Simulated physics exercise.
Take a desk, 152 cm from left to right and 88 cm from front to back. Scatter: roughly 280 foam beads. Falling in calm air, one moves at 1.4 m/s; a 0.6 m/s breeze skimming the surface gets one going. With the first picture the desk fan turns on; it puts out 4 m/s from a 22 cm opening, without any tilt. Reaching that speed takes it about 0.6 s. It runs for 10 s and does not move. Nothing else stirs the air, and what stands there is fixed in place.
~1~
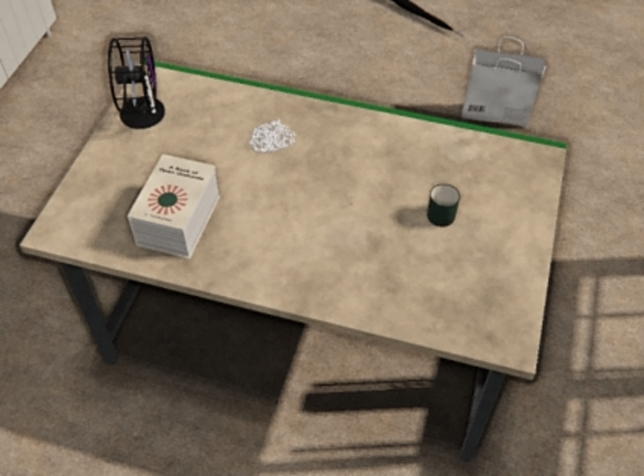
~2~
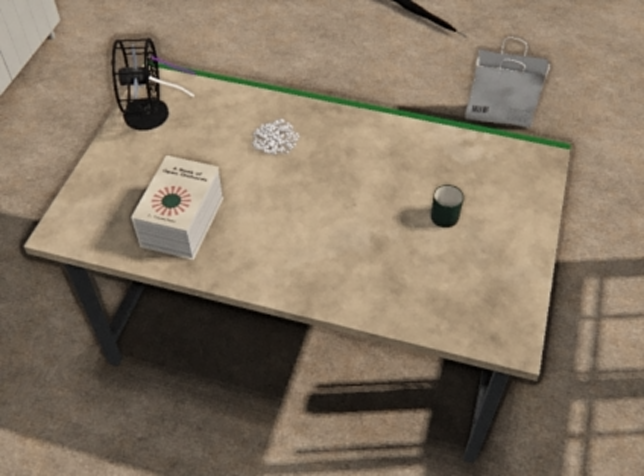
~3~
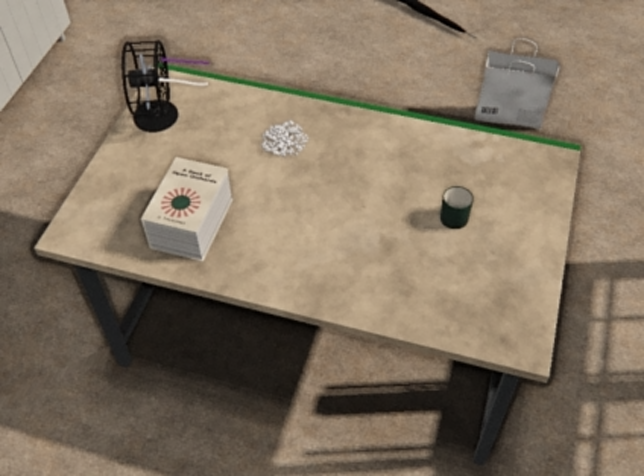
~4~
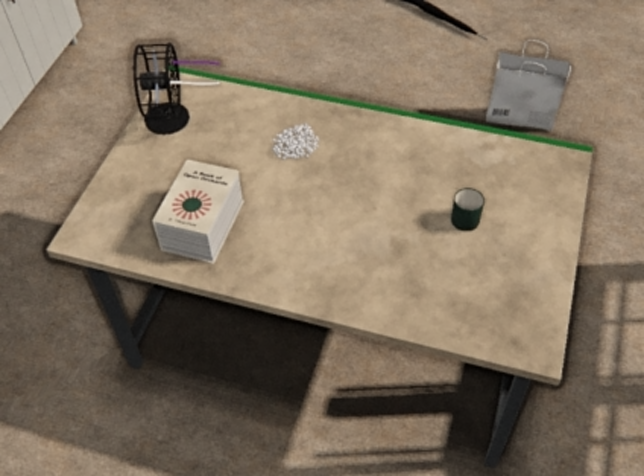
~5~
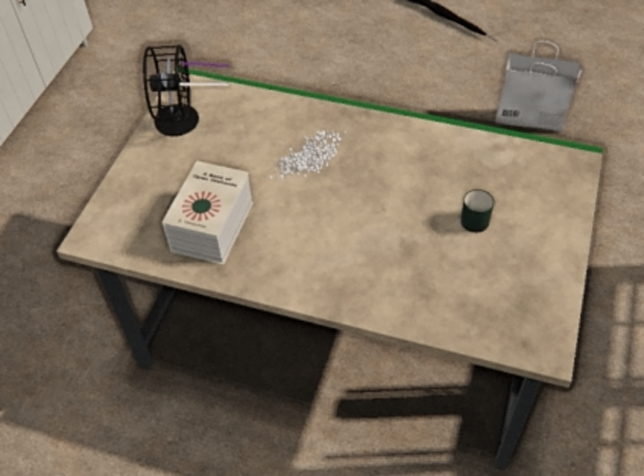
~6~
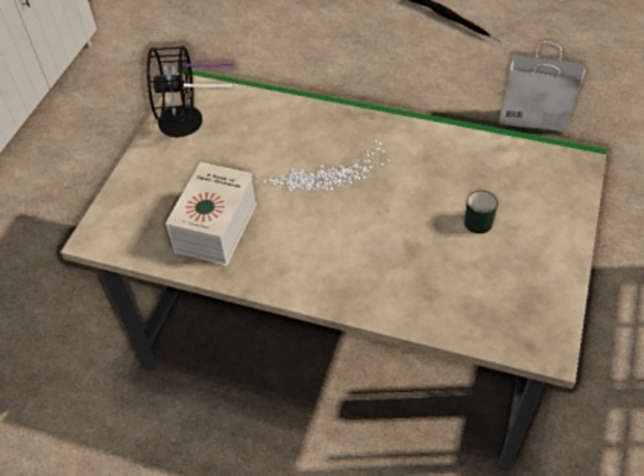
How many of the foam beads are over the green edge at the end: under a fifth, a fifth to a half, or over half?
The share stays below a fifth.
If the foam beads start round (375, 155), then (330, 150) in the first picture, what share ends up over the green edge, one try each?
Taking the two spots in order, you'd get 0 percent and then 1 percent.
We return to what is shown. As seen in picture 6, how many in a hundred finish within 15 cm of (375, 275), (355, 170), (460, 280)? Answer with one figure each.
I would say some 0 %, 40 % and 0 % respectively.
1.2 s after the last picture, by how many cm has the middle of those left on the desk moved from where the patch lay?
I'd say close to 20 cm.
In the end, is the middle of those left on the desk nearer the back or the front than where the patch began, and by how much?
Direction: Frontward; shift: About 15 cm.
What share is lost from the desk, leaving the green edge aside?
Estimate: Near 2 %.
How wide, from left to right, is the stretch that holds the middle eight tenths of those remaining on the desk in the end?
About 40 cm.
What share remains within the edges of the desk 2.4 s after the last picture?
I'd say close to 100 % are still there.
Then, 1.2 s after the last picture the count stands so, 0 % are over the green edge; the middle of those still in play is near (324, 182).
Then, 2.4 s after the last picture the count stands so, 1 % are over the green edge; the middle of those still in play is near (324, 182).
Then, 4.7 s after the last picture the count stands so, 3 % are over the green edge; the middle of those still in play is near (324, 182).
Then, 9.2 s after the last picture, at the end, 5 % are over the green edge; the middle of those still in play is near (324, 182).
